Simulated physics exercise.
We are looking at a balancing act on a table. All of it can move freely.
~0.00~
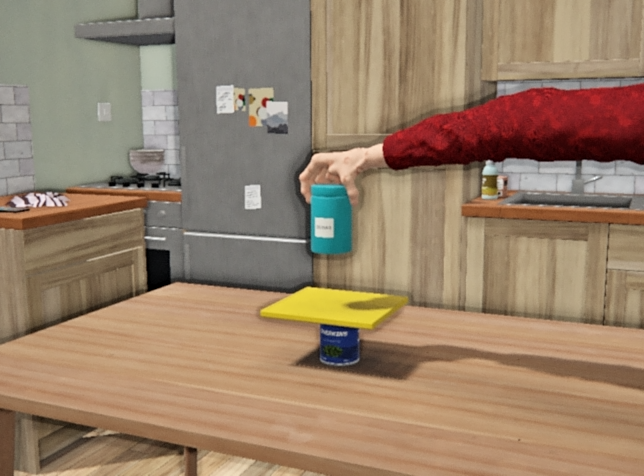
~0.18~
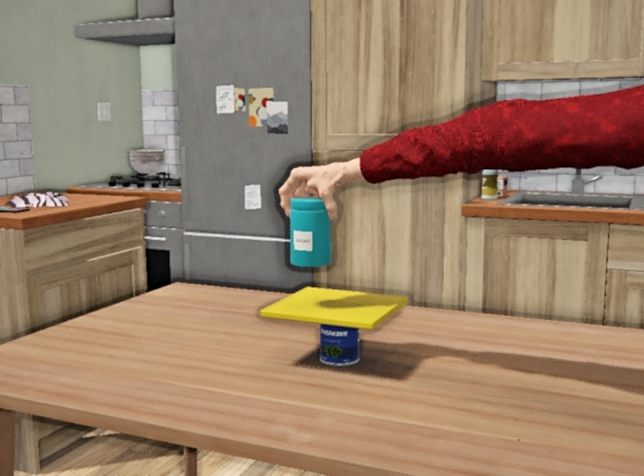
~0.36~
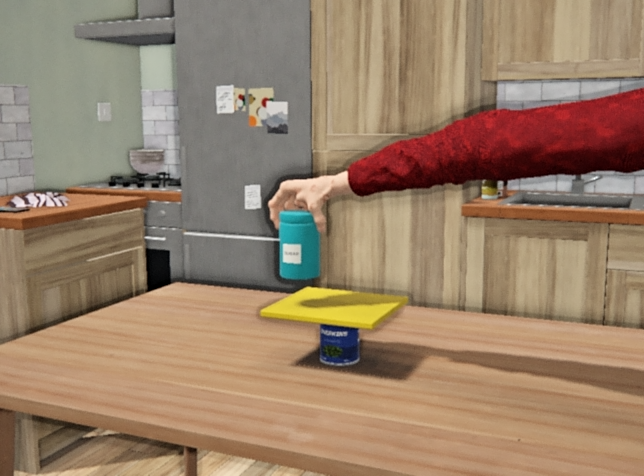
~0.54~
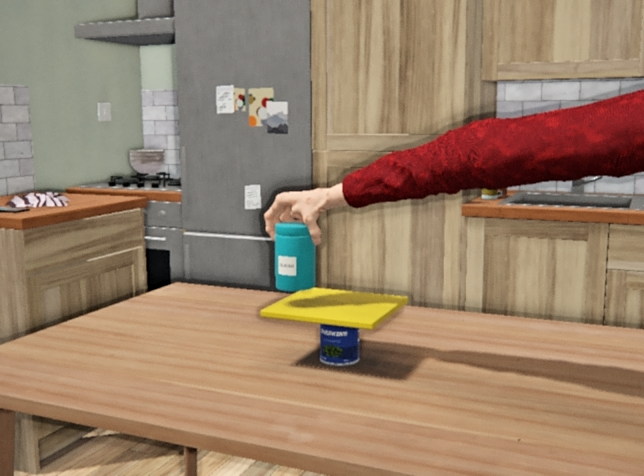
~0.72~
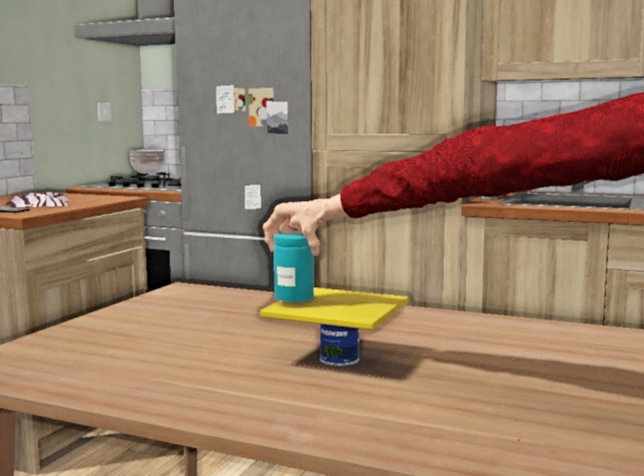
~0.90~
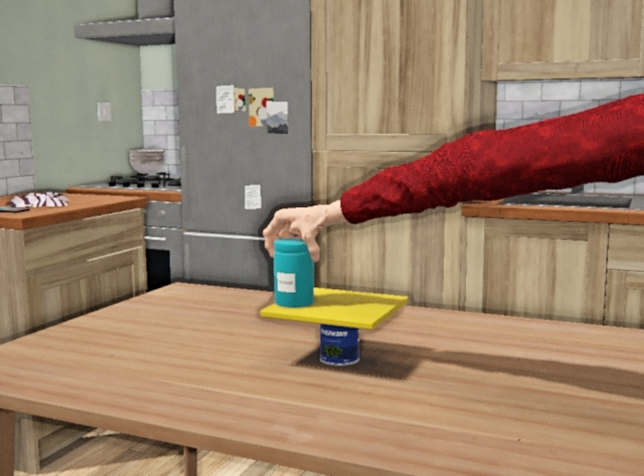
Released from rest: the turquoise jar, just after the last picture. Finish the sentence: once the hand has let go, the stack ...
The stack tumbles.
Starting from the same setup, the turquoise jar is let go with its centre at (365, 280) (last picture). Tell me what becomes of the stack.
Result: The stack tips over.
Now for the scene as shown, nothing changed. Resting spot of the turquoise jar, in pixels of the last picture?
Somewhere around (238, 340) in the last picture.
By 1.20 s, turquoise jar now fallen; yellow lid tilted by 54°.
By 1.40 s, yellow lid on its side.
By 1.70 s, yellow lid now fallen.
When it is over (2.1 s), fallen, yellow lid and turquoise jar; blue tin as before. End places, in pixels of the last picture, turquoise jar near (238, 340). The stack comes apart.
